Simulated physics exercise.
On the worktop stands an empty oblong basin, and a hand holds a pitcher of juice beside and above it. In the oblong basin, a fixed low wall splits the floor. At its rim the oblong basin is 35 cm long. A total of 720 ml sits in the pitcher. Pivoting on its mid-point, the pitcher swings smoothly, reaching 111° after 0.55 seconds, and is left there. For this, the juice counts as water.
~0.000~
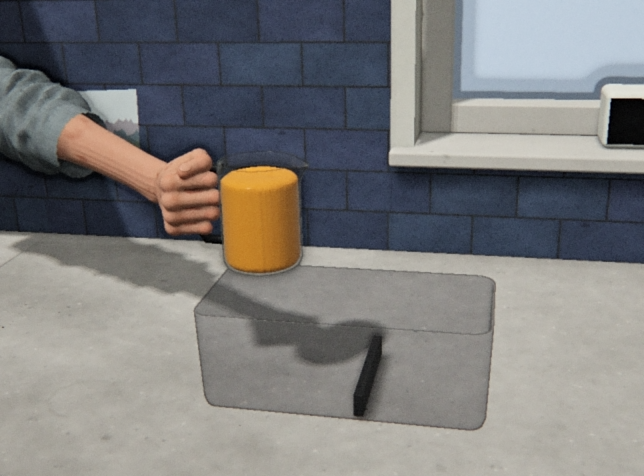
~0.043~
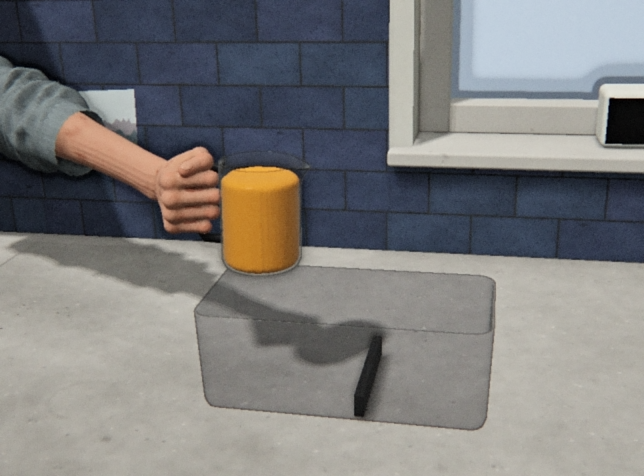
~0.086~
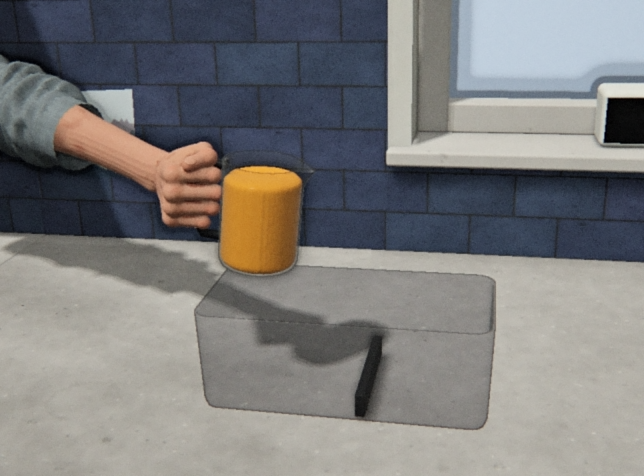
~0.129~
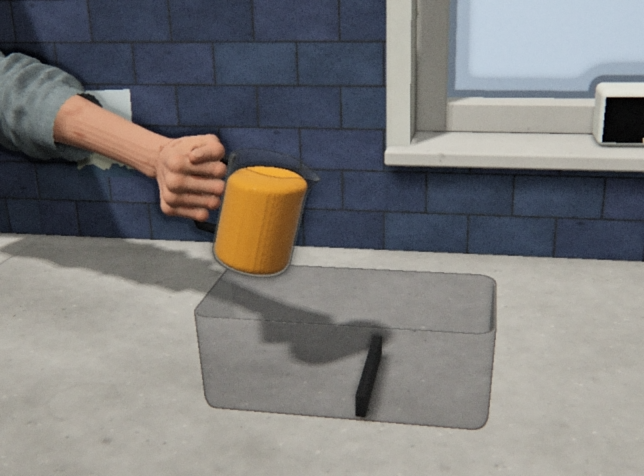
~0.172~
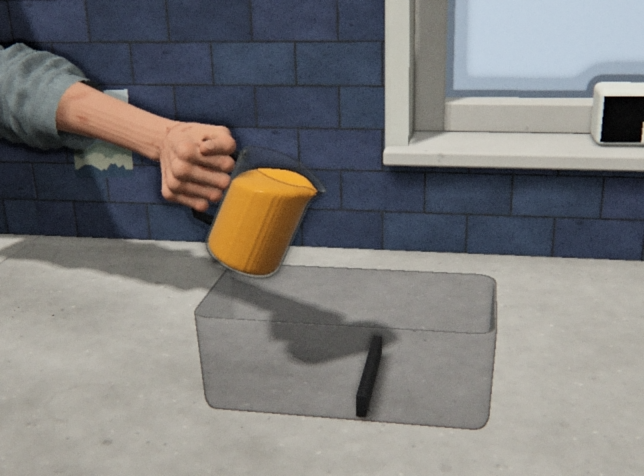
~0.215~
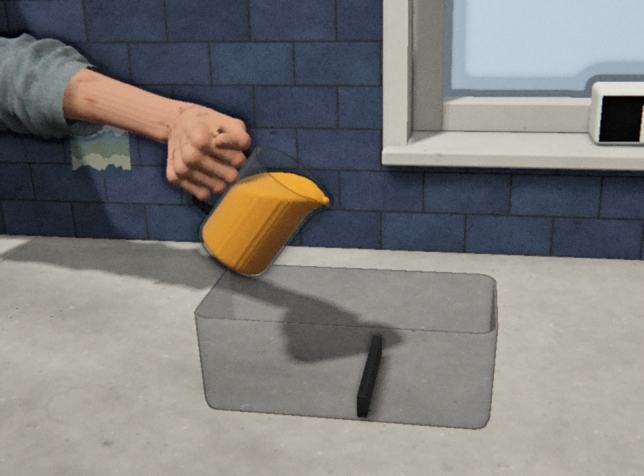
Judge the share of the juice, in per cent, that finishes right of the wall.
48 percent, roughly.
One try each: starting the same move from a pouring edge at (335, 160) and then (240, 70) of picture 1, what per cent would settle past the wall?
Respectively about 90 and 10 percent.
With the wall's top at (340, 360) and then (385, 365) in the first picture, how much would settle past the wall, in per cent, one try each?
Around 90 and 15 percent, in that order.
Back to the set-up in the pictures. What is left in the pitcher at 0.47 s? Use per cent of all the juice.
Close to 58 percent of the liquid remains at that time.
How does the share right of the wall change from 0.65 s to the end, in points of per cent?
The right part's share grows by around 14 per cent.
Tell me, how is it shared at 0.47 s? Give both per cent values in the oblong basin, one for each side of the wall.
10 on the left, 16 on the right, roughly.
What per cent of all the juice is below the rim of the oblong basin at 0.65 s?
Near 76 per cent of the total.
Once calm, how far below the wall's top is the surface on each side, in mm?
The left side gives some 18 mm, the right side some 14 mm.
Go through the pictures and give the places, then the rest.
In the first frame, tilt 0°; pouring edge (309, 164); surface from (224, 175) to (298, 177); the oblong basin's rim runs from (213, 288) to (493, 306); the wall's top is at (368, 365).
In the second frame, tilt 2°; pouring edge (310, 166); surface from (224, 174) to (299, 178).
In the third frame, tilt 7°; pouring edge (315, 171); surface from (227, 174) to (302, 180).
In the fourth frame, tilt 14°; pouring edge (321, 179); surface from (229, 182) to (308, 183).
In the fifth frame, tilt 25°; pouring edge (327, 190); surface from (227, 195) to (317, 187).
In the sixth frame, tilt 37°; pouring edge (331, 205); surface from (220, 202) to (325, 193).
By 0.47 s the tilt is 105° and 58 per cent is still to pour, 9 is left of the wall and 16 right of it.
By 0.65 s the tilt is 111° and 15 per cent is still to pour, 41 is left of the wall and 35 right of it.
By 0.84 s the tilt is 111° and 2 per cent is still to pour, 49 is left of the wall and 47 right of it.
By 1.05 s the tilt is 111° and 0 per cent is still to pour, 52 is left of the wall and 47 right of it.
At rest 51 per cent lies left of the wall, 48 right of it and 1 outside.
